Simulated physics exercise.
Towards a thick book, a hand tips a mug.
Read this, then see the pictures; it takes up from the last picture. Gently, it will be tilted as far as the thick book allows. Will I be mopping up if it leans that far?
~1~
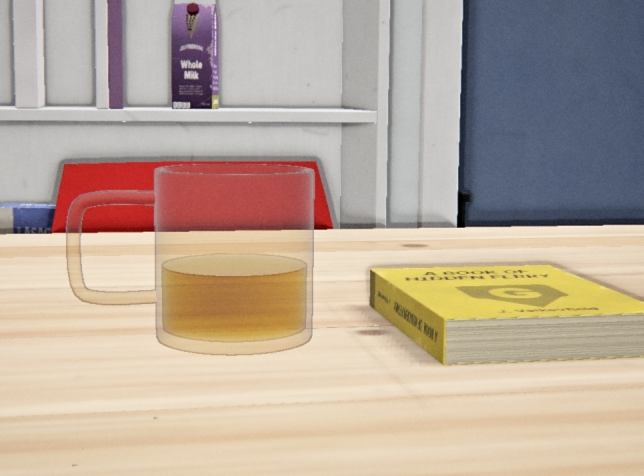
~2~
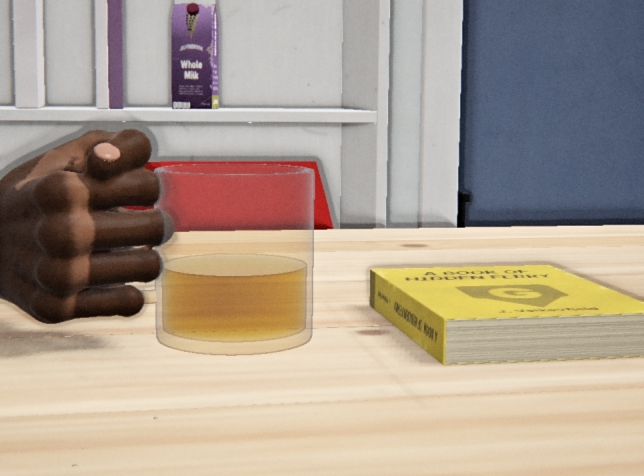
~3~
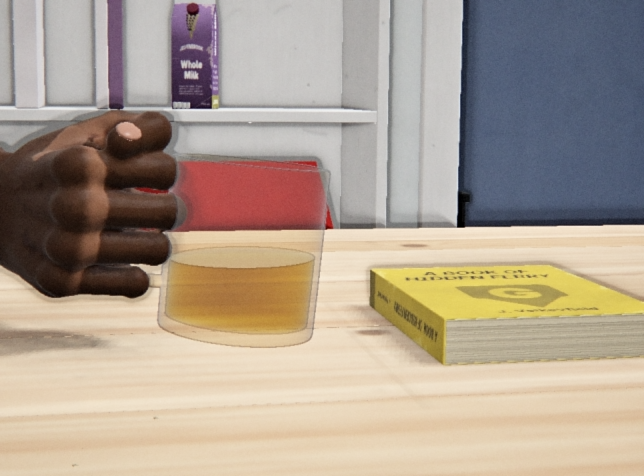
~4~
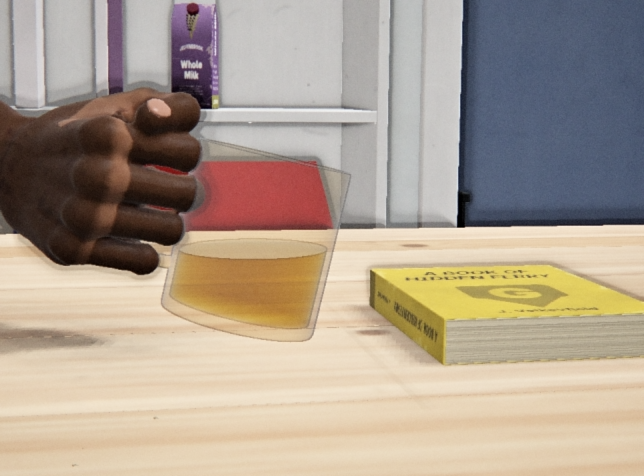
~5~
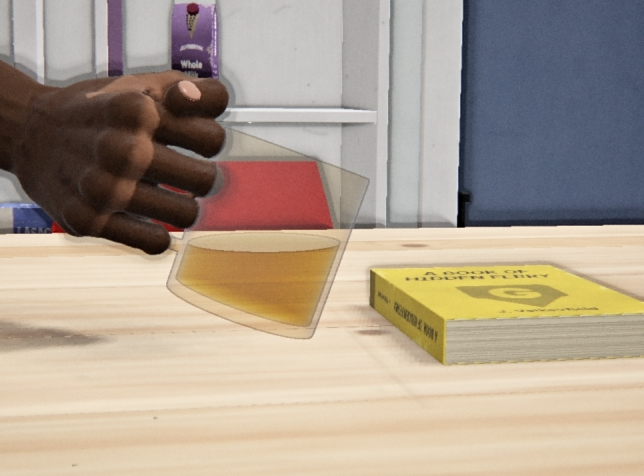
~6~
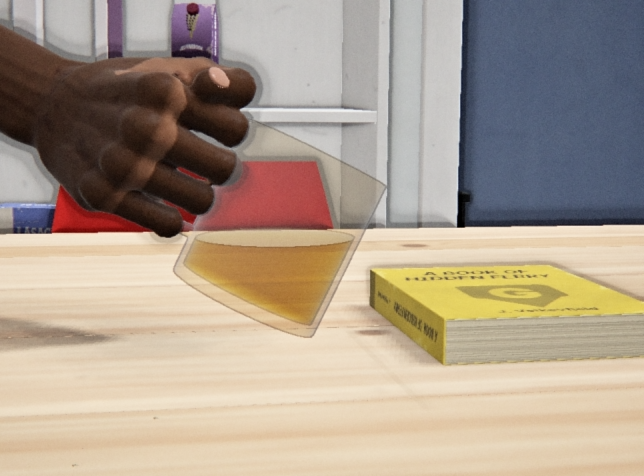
Most likely it is going to overflow there.
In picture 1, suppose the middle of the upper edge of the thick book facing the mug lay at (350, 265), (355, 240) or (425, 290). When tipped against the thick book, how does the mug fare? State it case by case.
Stays full, stays full, overflows.
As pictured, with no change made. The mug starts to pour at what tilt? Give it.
Somewhere around 55 degrees.
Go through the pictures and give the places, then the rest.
In the first picture, it stands upright; mug (234, 248) about a third full.
The second picture shows a hand takes hold; mug about a third full, surface at (234, 266); thick book (503, 308).
In the third picture, the top moves towards the thick book; mug (244, 240) about a third full.
The fourth picture shows on the way over; mug about a third full, surface at (253, 249); thick book (503, 308).
In the fifth picture, it is leaning; mug (270, 227) about a third full.
The sixth picture shows tipping on its foot; mug (283, 223) tipped 25°; thick book (503, 308).
Soon after, the mug leans by about 45°; nothing has left it.
Later, the mug leans by about 60°; some has gone over its rim; nearly all of the apple juice is inside.
In the end, the mug leans by about 65°, against the thick book; some has gone over its rim; about two thirds of the apple juice is inside.
